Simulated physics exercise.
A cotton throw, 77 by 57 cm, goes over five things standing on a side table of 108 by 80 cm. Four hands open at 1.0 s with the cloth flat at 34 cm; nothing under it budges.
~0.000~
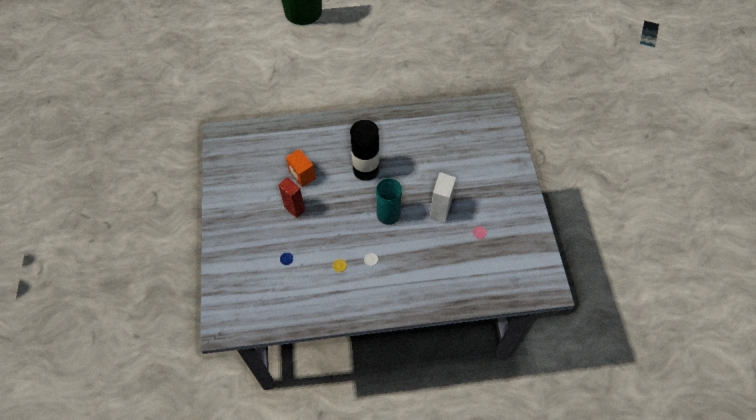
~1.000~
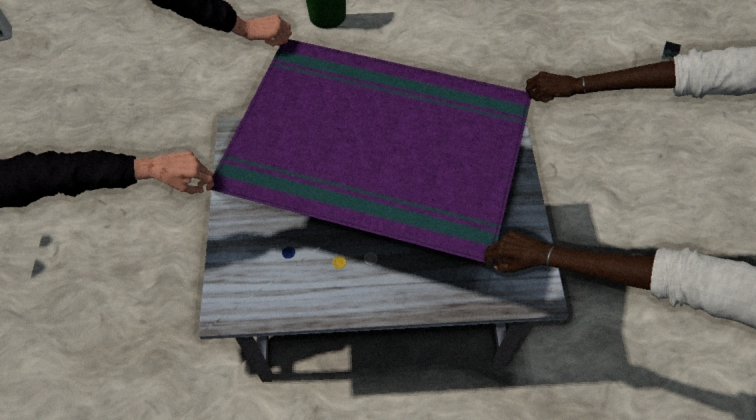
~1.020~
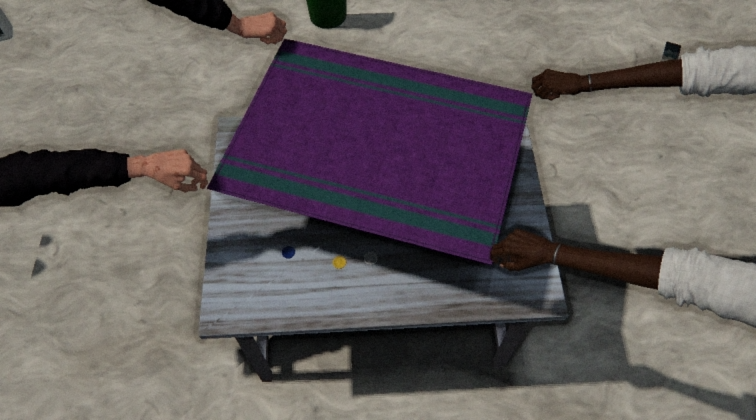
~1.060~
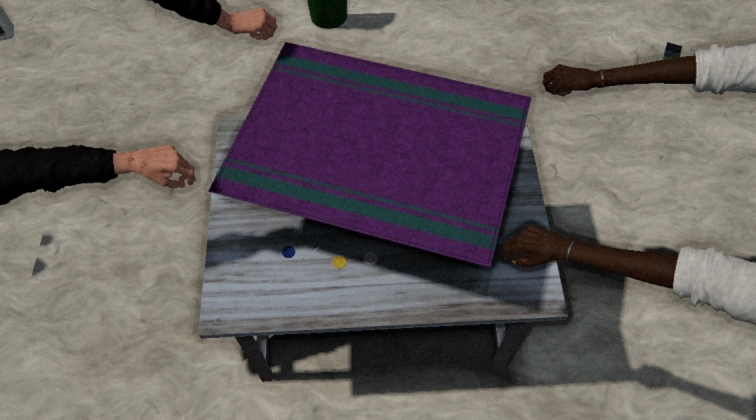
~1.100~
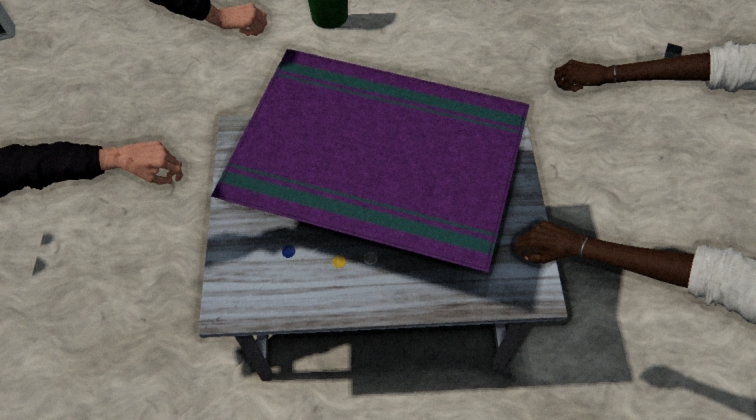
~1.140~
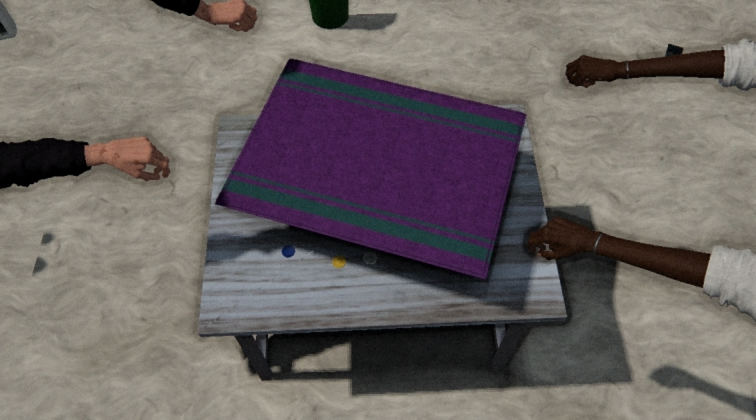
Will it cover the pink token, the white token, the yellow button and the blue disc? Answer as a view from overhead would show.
Result: Pink token ends under the cloth, white token remains in the open, yellow button remains in the open, blue disc stays uncovered.
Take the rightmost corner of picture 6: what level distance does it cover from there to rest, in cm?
About 12 cm.
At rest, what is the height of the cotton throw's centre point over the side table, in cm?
About 19 cm.
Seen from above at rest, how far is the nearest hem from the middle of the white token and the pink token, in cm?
About 2 cm, 2 cm.
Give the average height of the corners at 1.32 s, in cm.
About 0 cm.
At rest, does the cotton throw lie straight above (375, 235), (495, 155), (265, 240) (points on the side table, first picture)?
The first ends under the cloth; the second remains in the open; the third stays uncovered.
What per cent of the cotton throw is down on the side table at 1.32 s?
About 10 %.
By 1.3 s, 10 % of it is down, spanning 77 by 68 cm, above no small thing.
By 1.5 s, 15 % of it is down, spanning 77 by 67 cm, above pink token.
By 1.7 s, 15 % of it is down, spanning 77 by 67 cm, above pink token.
By 1.9 s, 15 % of it is down, spanning 77 by 66 cm, above pink token.
By 2.7 s, 15 % of it is down, spanning 77 by 66 cm, above pink token.
